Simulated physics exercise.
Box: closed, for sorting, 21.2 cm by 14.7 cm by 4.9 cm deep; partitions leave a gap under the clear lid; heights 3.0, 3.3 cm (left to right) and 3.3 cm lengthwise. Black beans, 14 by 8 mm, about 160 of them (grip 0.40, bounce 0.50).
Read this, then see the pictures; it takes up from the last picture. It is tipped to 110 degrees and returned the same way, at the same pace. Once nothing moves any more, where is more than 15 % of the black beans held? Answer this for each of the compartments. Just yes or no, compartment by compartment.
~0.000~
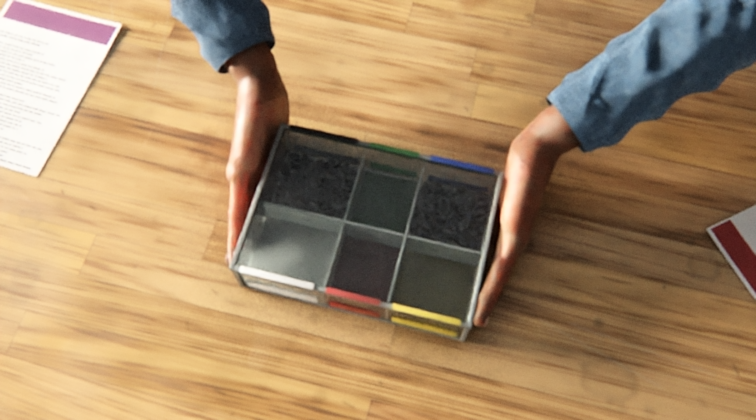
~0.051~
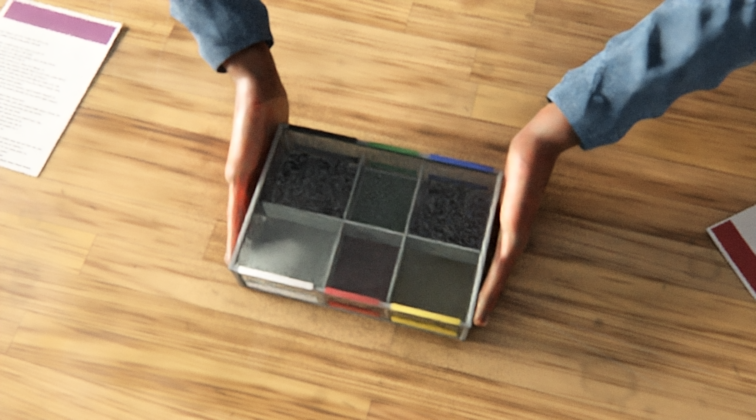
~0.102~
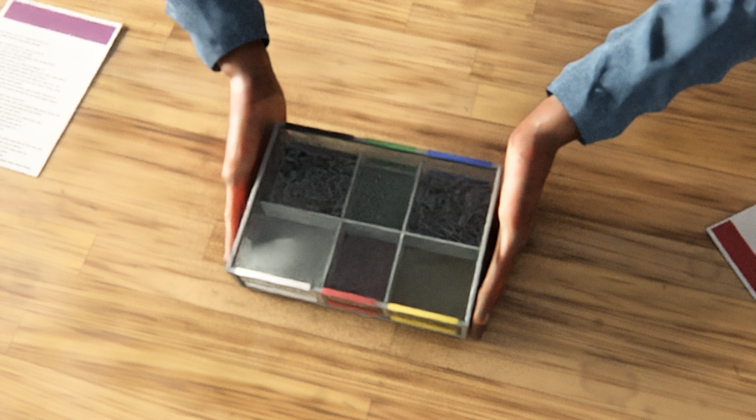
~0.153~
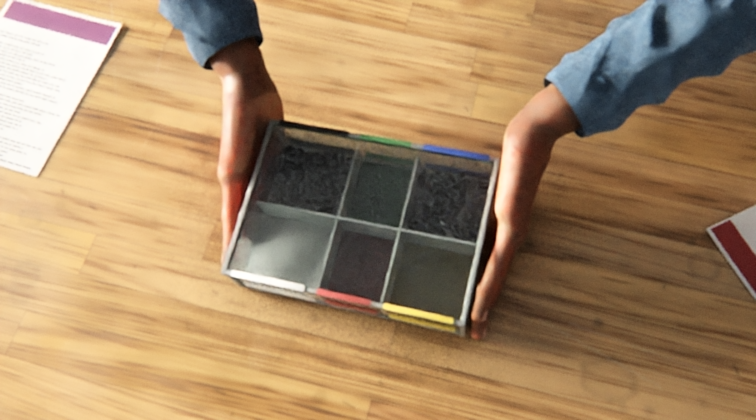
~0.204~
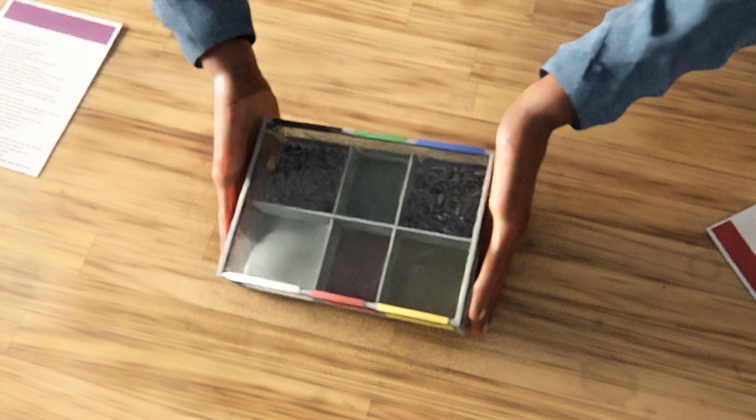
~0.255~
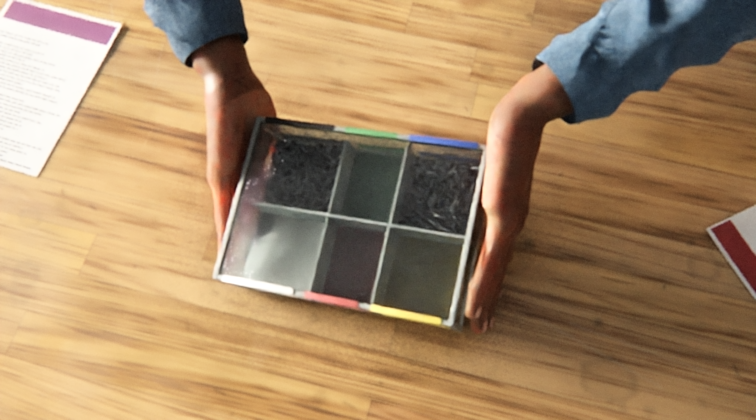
Red gets a no, blue gets a yes, green gets a no, yellow gets a no, white gets a yes, black gets a yes.
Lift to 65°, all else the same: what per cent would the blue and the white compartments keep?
With that change it's blue at 45 per cent and white at 5 per cent.
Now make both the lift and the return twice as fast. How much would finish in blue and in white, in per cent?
Result: Blue = 40 %; white = 15 %.
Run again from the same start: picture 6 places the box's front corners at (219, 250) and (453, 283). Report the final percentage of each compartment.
So it works out as red at 0 percent, blue at 30 percent, green at 5 percent, yellow at 0 percent, white at 0 percent and black at 65 percent.
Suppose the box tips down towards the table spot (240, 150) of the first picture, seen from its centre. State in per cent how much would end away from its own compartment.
Roughly 25 per cent.
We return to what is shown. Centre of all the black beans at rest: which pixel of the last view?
Close to pixel (304, 213).
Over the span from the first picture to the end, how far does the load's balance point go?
The balance point ends up some 5.5 centimetres from where it began.
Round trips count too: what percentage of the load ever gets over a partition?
Close to 35 in a hundred.
After 1.36 s, tilt 110 degrees; blue 35 %, white 20 %, black 40 %.
Then, at 2.10 s, tilt 49 degrees; blue 30 %, white 30 %, black 35 %.
After 2.87 s, tilt 0 degrees; blue 30 %, white 30 %, black 35 %.
At rest (3.4 s), red 0 %, blue 30 %, green 5 %, yellow 0 %, white 30 %, black 35 %.
